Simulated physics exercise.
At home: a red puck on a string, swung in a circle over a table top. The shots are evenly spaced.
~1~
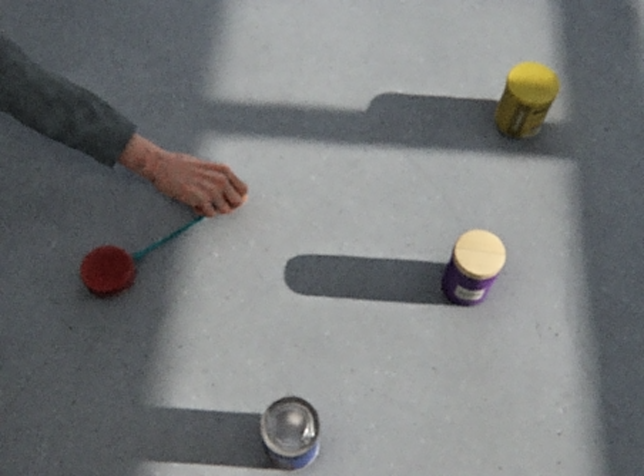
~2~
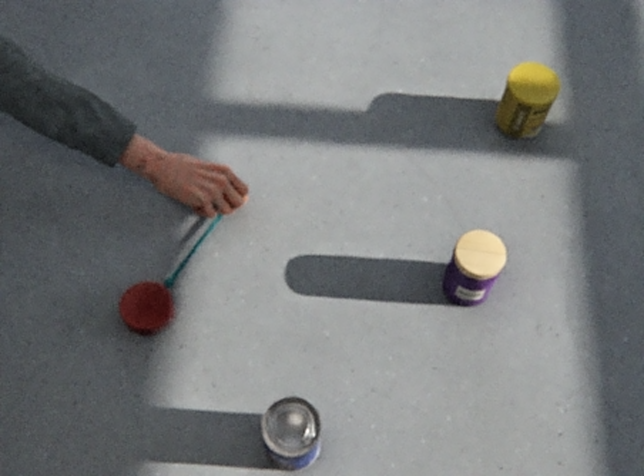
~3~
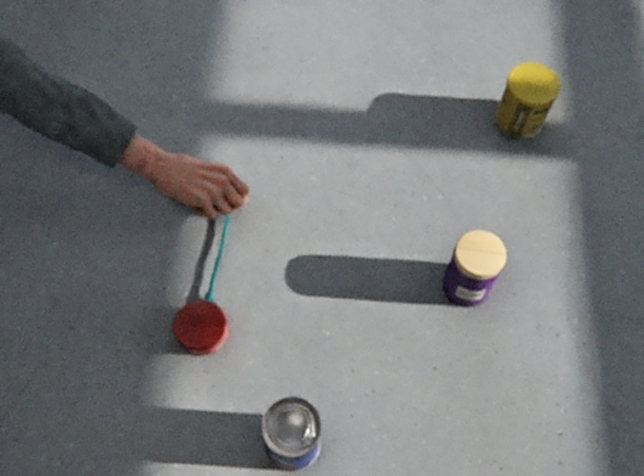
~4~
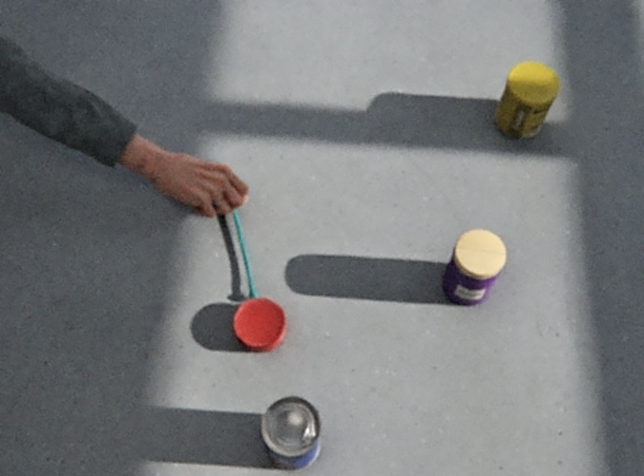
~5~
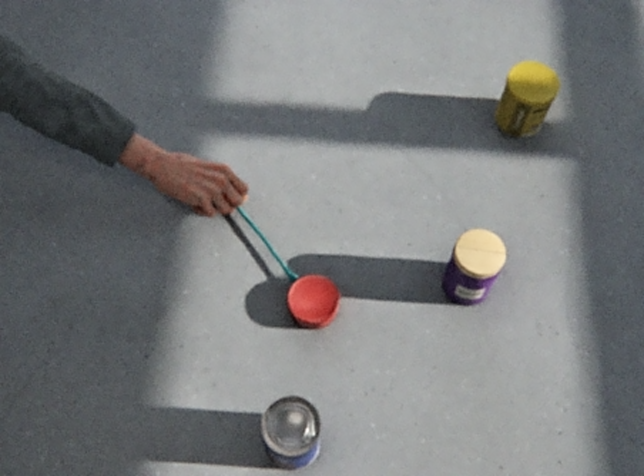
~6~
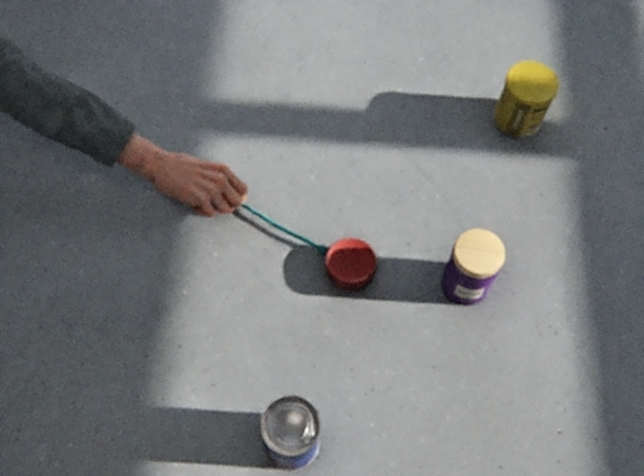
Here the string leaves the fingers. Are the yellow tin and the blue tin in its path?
Outcome: The yellow tin stays untouched. The blue tin remains clear.
Then, 0.08 s past the final frame, puck near (390, 182).
Then, 0.20 s past the final frame, puck near (426, 100).
When it is over, puck near (450, 48). The yellow tin remains clear and the blue tin escapes it.
